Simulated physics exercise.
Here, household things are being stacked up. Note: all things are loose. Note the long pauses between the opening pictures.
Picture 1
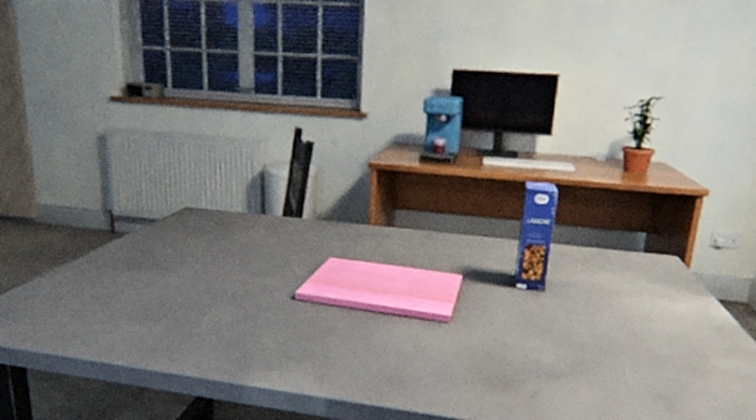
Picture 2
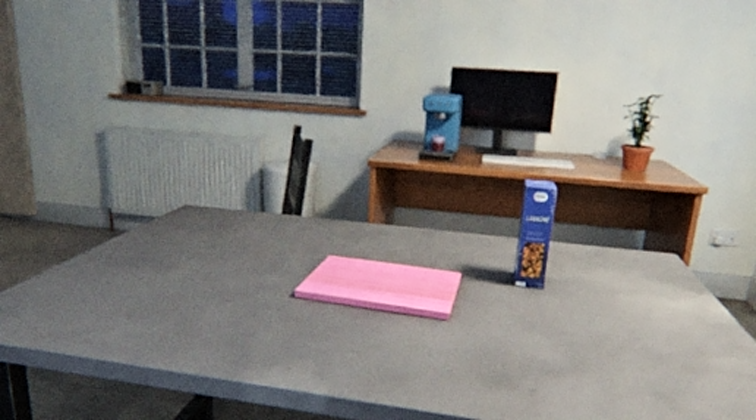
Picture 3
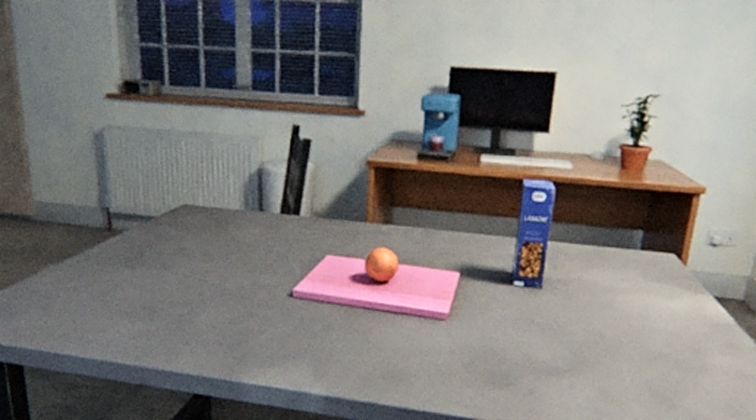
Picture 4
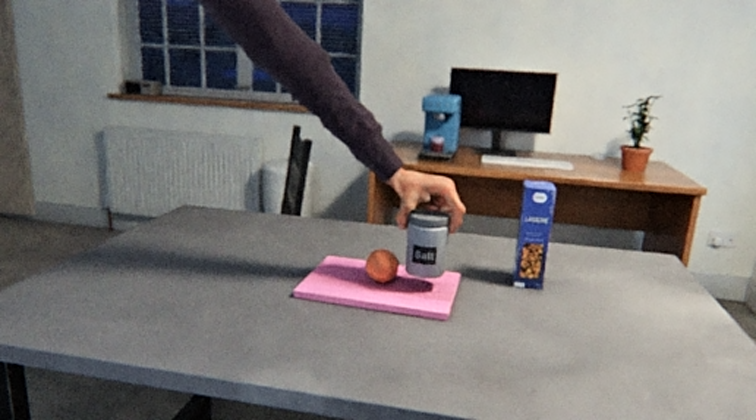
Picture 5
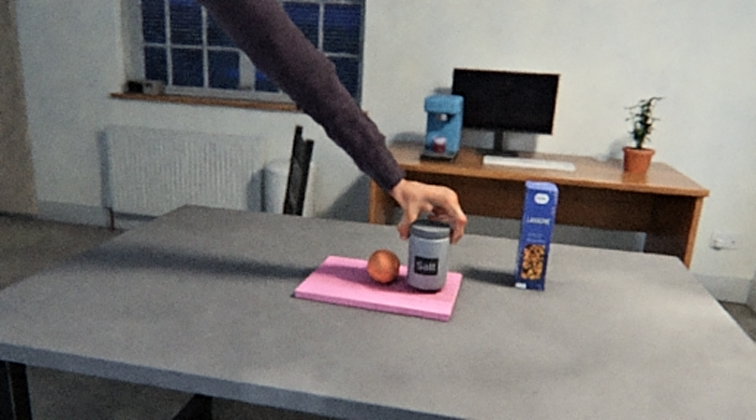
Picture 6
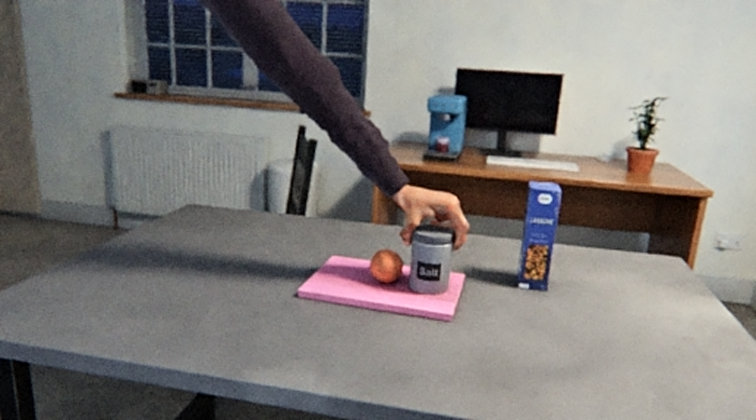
In this clip, a pink board lies on a grey table beside a blue carton, and an orange ball appears on it. A hand then lowers a grey jar onto the board, right of the ball, and keeps hold of it.
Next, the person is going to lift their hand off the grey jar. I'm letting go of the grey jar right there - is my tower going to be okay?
Yes, it will be fine.
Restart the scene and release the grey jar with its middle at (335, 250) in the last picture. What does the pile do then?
Outcome: The pile is still standing.
Then, 0.60 s after the last picture, nothing has stirred.
Then, 1.60 s after the last picture, grey jar resting near (431, 259).
At rest, all 4 in place. Seen from the same camera at the end, grey jar near (431, 259). The pile keeps its balance.
